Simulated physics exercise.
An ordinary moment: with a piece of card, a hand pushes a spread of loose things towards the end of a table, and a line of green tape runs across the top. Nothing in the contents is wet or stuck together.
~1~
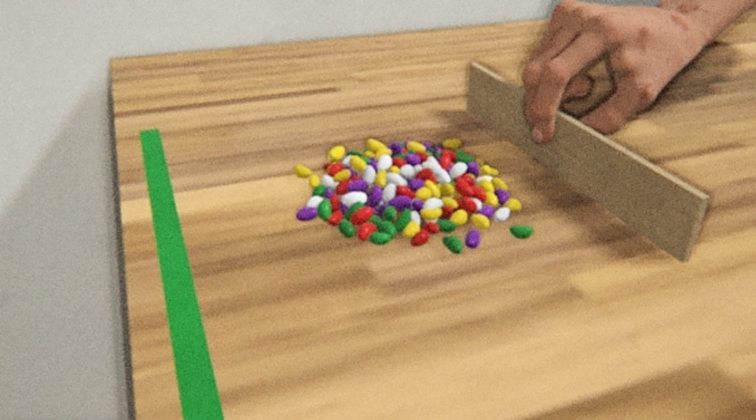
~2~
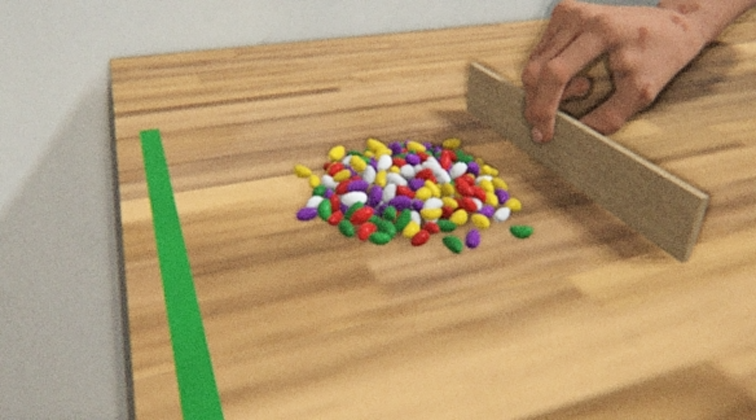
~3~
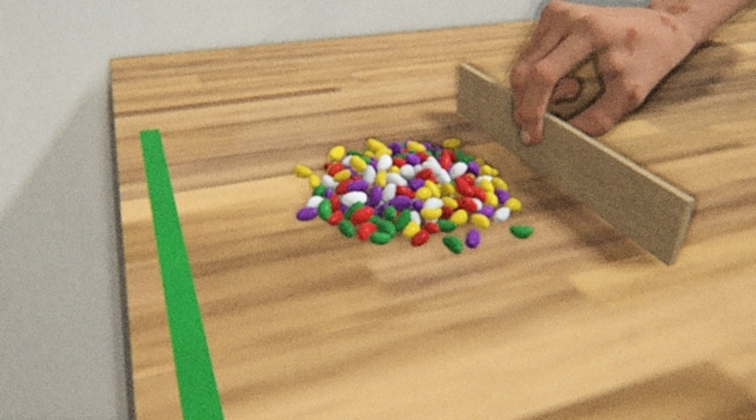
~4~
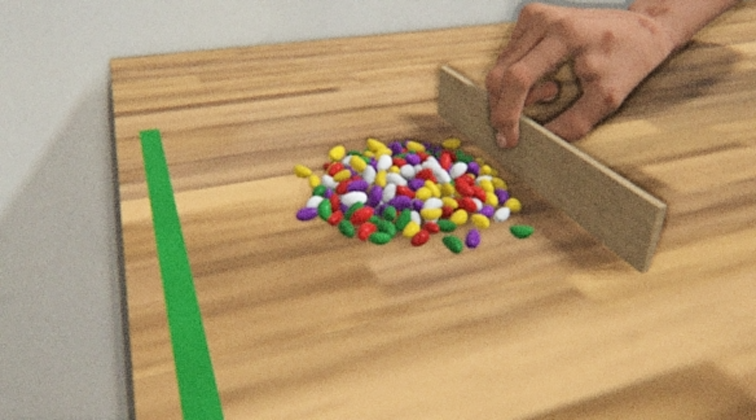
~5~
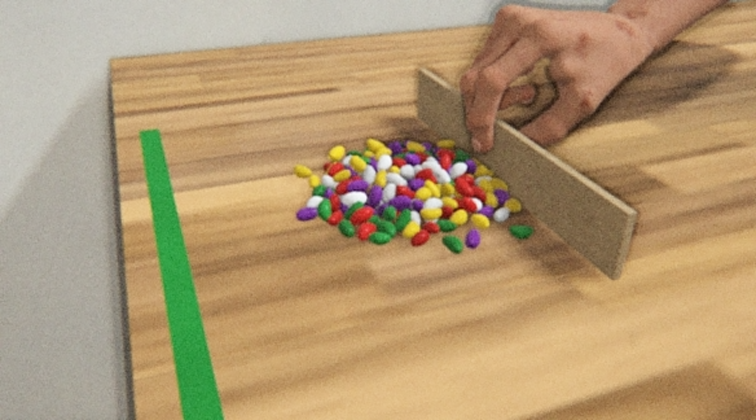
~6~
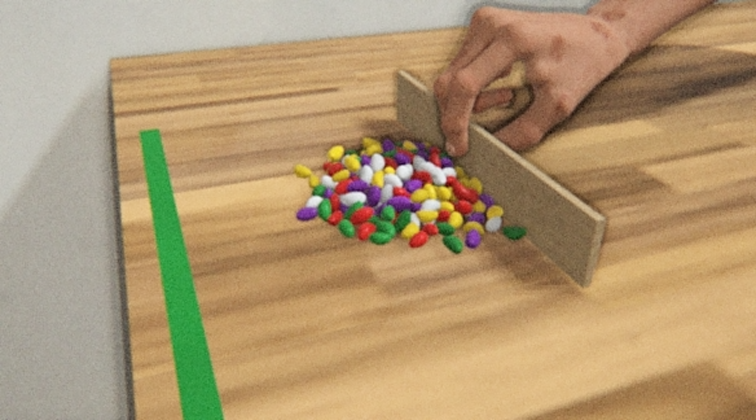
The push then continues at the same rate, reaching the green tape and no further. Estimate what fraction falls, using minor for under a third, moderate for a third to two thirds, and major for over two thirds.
The fraction that falls is major.
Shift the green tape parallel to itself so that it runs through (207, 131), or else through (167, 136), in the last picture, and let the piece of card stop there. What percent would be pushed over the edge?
Note: Case one 20 in a hundred; case two 70 in a hundred.
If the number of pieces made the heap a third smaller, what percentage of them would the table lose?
Around 80 percent.
Soon after the last picture, piece of card still moving, near (318, 150); heap all on the table, its front near (179, 235).
A little later, piece of card stopped at the green tape; heap most over the edge.
At rest, piece of card stopped at the green tape; heap most over the edge.
